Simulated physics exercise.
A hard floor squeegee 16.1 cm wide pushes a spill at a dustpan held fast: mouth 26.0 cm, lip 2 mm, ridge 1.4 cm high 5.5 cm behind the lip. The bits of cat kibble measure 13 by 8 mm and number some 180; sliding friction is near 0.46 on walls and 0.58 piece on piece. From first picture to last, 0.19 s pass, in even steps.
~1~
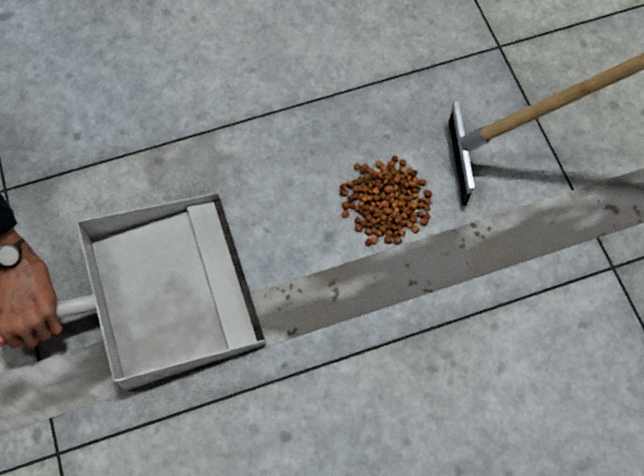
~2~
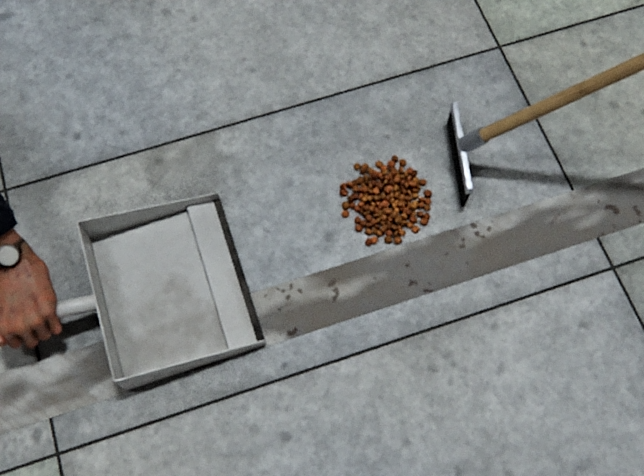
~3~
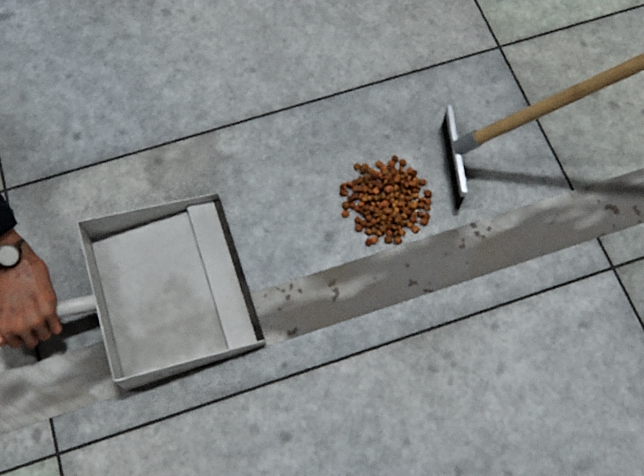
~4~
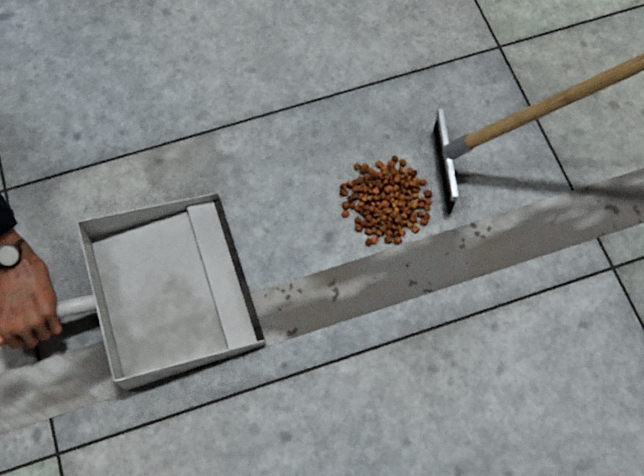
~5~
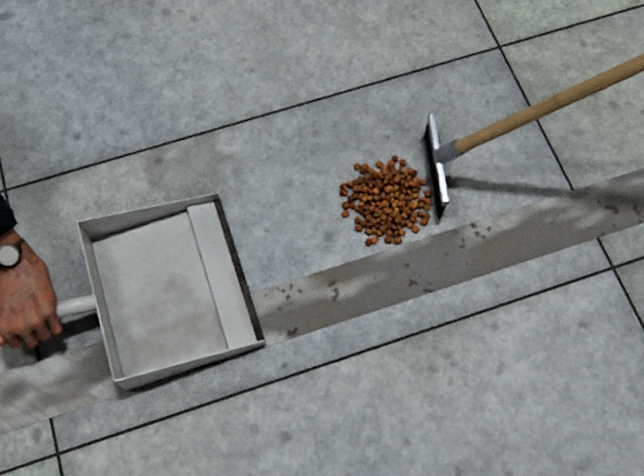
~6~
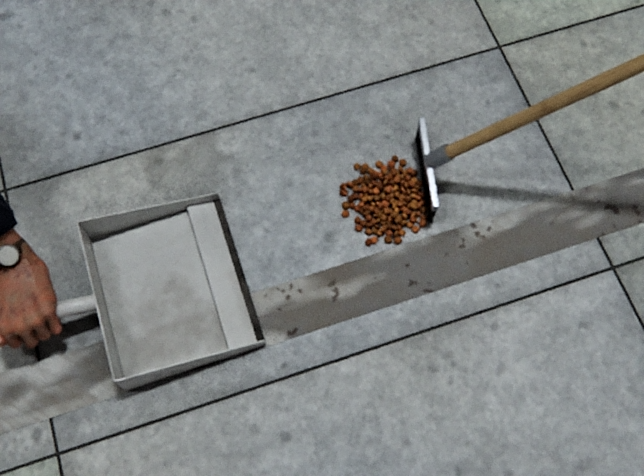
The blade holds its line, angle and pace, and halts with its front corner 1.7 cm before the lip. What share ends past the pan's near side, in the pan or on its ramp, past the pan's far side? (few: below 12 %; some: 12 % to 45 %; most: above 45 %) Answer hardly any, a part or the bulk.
Near side hardly any, pan a part, far side hardly any.
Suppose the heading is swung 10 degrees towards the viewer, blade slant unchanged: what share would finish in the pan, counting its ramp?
It would be near 5 per cent.
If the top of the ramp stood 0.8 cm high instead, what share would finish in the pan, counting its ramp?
In that case some 20 per cent.
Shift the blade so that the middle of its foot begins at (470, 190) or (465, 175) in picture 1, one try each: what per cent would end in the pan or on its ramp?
About 5 and 15 per cent.
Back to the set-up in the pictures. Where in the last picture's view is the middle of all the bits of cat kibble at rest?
Near (247, 249).
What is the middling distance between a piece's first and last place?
Roughly 24 cm.
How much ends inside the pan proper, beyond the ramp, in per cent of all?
Some 0 per cent.
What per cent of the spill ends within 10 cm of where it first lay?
About 10 per cent.
Then, 0.30 s after the last picture, middle of the blade 19 cm from the lip; 0 % over the lip, far side 5 %, near side 0 %.
Then, 0.50 s after the last picture, middle of the blade 9 cm from the lip; 0 % over the lip, far side 5 %, near side 0 %.
Then, 0.81 s after the last picture, middle of the blade 4 cm from the lip; 15 % over the lip, far side 5 %, near side 0 %.
In the end, near side 0 %, pan 15 %, far side 5 %, in front of the lip or behind the blade 75 %.
